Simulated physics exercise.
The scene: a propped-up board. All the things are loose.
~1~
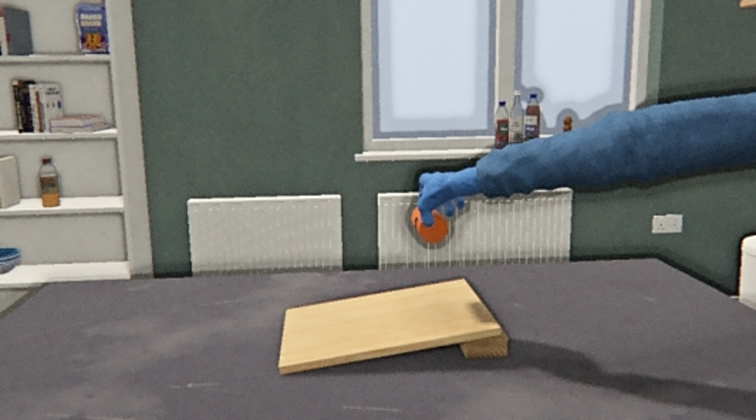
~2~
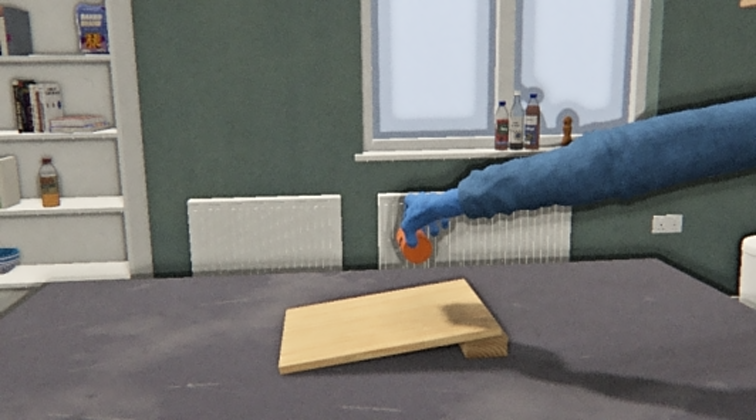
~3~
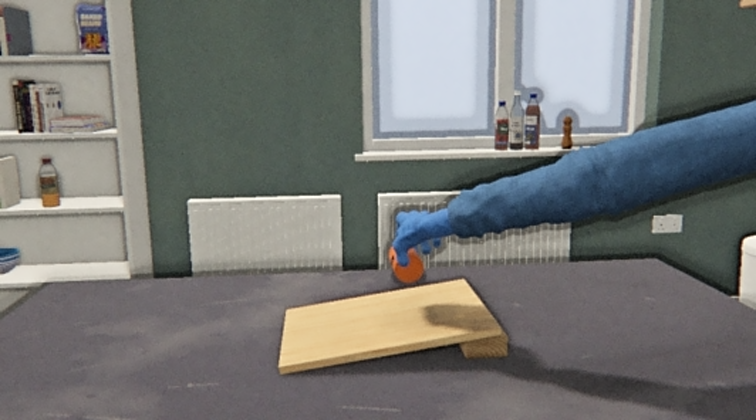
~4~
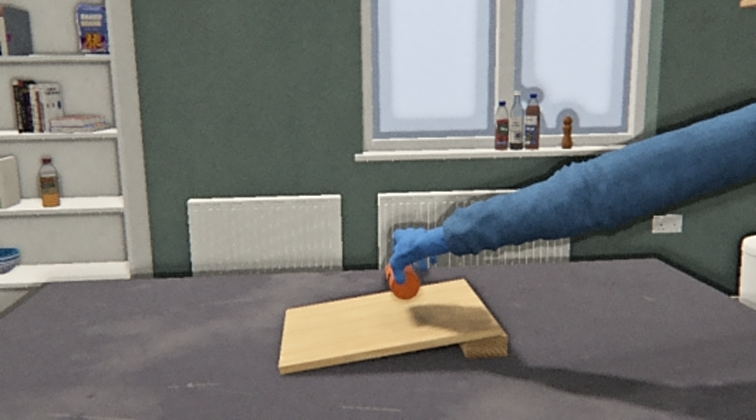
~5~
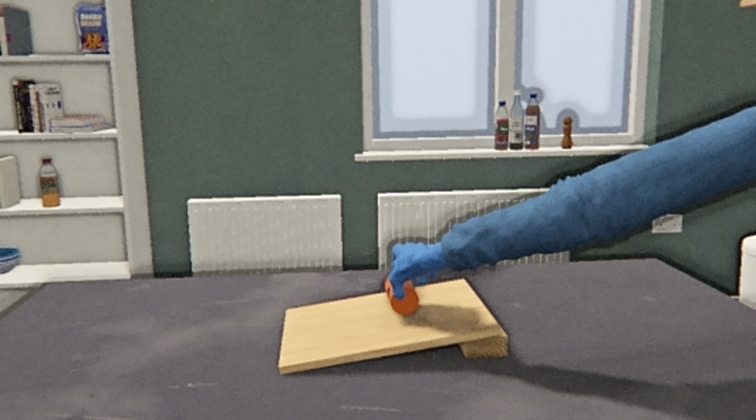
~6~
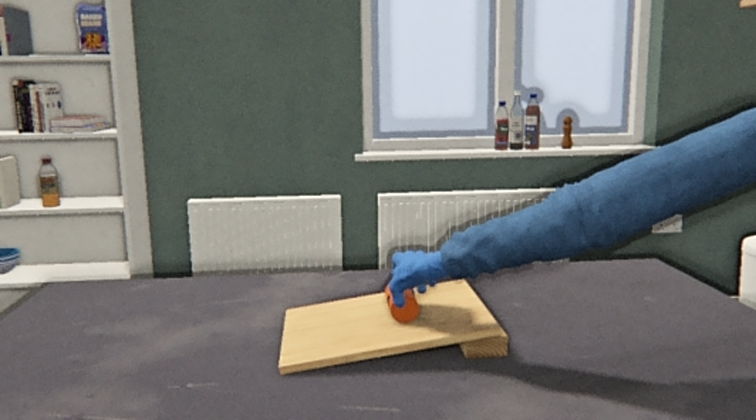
A blue-sleeved arm lowering a small round orange object onto a sloping wooden board propped up on a dark table.
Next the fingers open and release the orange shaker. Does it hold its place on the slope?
As it turns out, it goes downhill.
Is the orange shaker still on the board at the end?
The orange shaker comes off the board.
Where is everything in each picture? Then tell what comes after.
In the first picture, coming down; orange shaker (429, 223).
In the second picture, coming down; orange shaker (414, 243).
In the third picture, coming down; orange shaker (405, 262).
In the fourth picture, coming down; orange shaker (402, 278).
In the fifth picture, coming down; orange shaker (401, 293).
In the sixth picture, in place under the hand; orange shaker (401, 301).
Then, 1.00 s past the last view, orange shaker now off the board.
Then, 2.00 s past the last view, things are still on the move.
Then, 2.90 s past the last view, as before.
Finally, off the board, orange shaker. The orange shaker slides or rolls down.
